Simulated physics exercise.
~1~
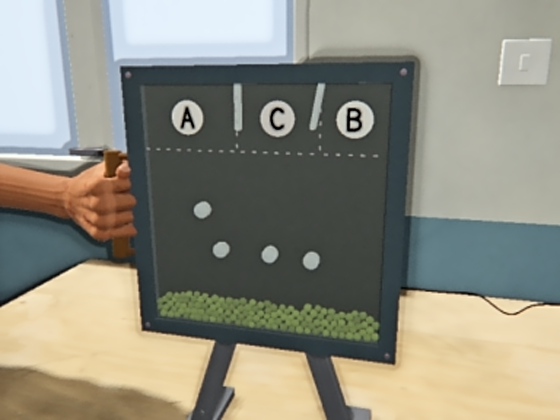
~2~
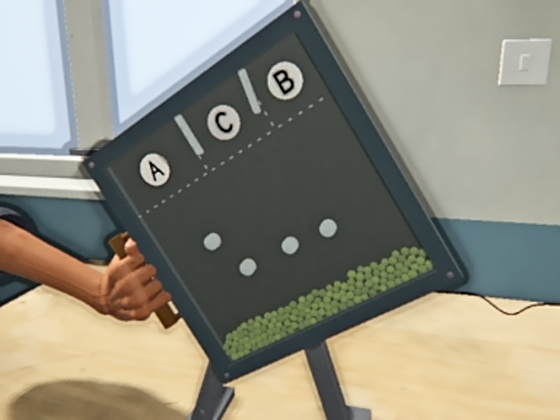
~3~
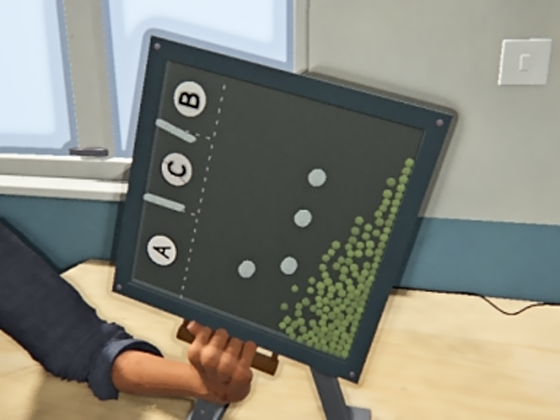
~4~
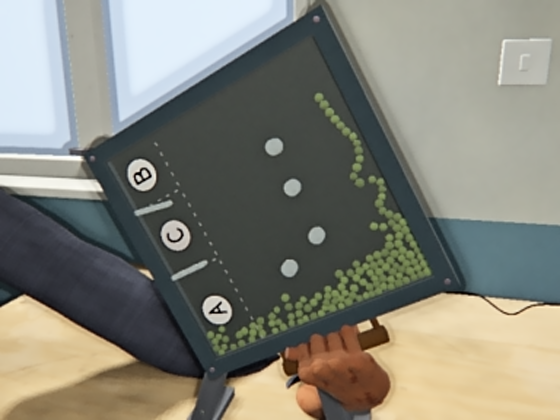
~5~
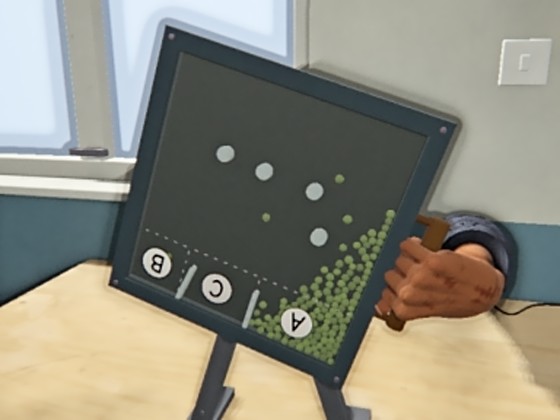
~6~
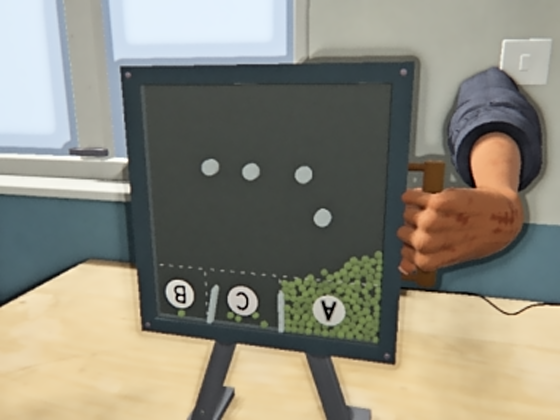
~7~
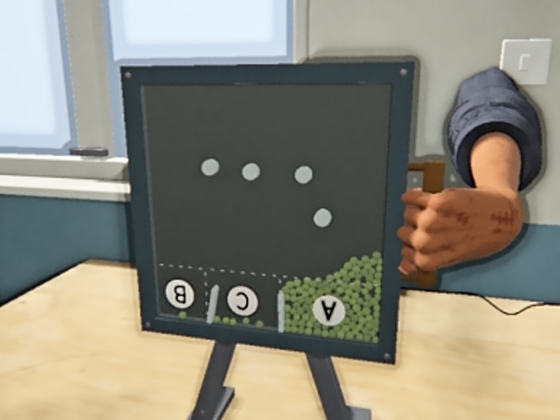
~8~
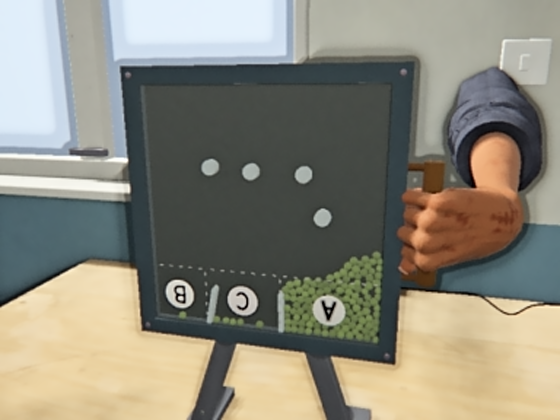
Hand turning a framed dark case of green peas anticlockwise until upside down, the peas sliding round and settling mostly in pocket A.
